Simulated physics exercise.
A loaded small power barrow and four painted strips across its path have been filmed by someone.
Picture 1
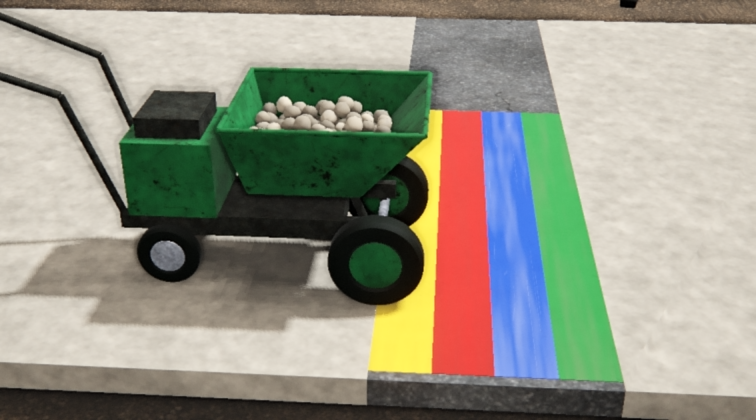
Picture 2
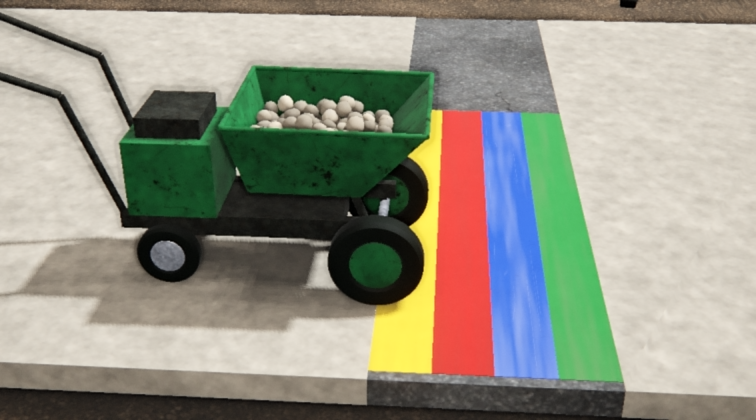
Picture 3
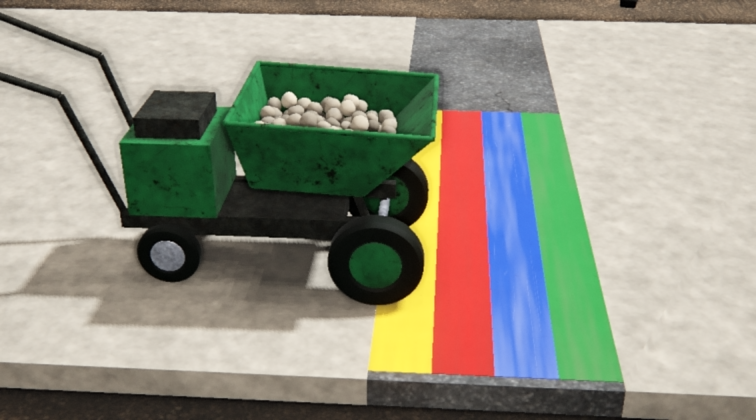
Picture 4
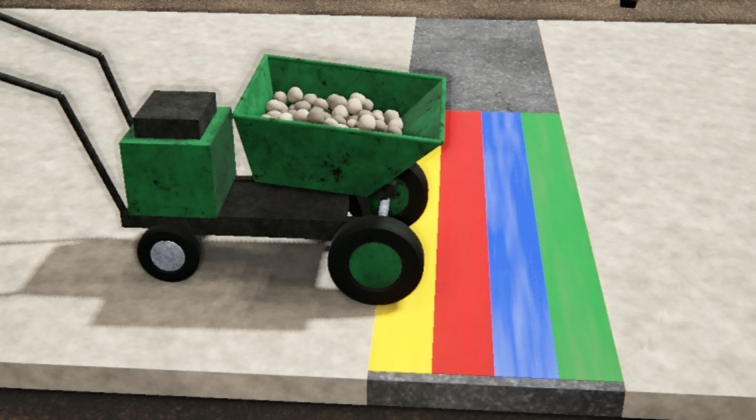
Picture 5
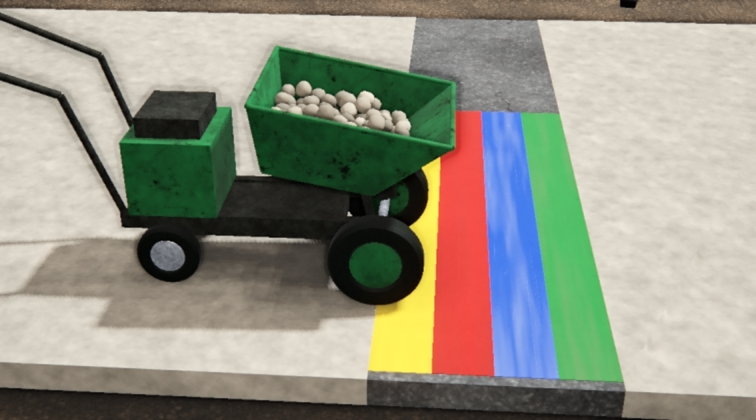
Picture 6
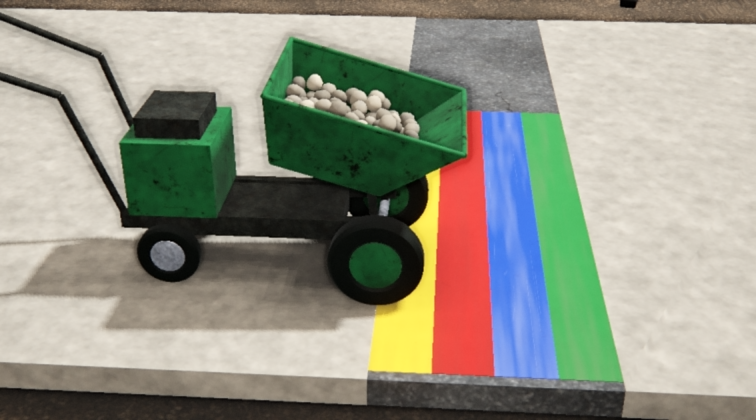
A small green power barrow with black handles stands on a pale concrete path, seen from the side and slightly above, its skip loaded with rounded, light river pebbles. Yellow, red, blue and green strips cross the path at its front wheels, beside a dark grey patch. The skip shifts right and tilts gradually forward, its rear rising and front lip lowering, while the wheels and camera stay still.
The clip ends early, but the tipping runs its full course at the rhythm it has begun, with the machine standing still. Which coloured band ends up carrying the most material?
The green band.
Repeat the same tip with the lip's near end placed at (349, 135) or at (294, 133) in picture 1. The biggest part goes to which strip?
First: The blue one. Next: Red.
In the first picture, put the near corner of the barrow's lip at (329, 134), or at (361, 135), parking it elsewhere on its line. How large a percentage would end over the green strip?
Roughly 10 percent the first time, roughly 20 percent the second.
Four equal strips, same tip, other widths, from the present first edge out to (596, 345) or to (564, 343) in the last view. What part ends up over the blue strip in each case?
Roughly 10 per cent first, then 0 per cent.
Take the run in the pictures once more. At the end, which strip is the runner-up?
In second place: The blue strip.
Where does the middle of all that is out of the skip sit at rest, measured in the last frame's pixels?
The centre ends up roughly at (574, 263).
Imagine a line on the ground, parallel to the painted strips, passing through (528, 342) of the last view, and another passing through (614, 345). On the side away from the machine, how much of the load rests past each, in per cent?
About 80 % and 20 %.
Soon, skip tipped steeply; all in the skip.
A while on, skip tipped right over; about two thirds in the skip; a small part over the blue strip; about a quarter over the green strip.
Towards the end, skip tipped right over; about a quarter in the skip; a small part over the blue strip; about half over the green strip; about a quarter off the paint.
Finally, skip tipped right over; about a quarter in the skip; none over the yellow strip; none over the red strip; a small part over the blue strip; about half over the green strip; about a quarter off the paint.
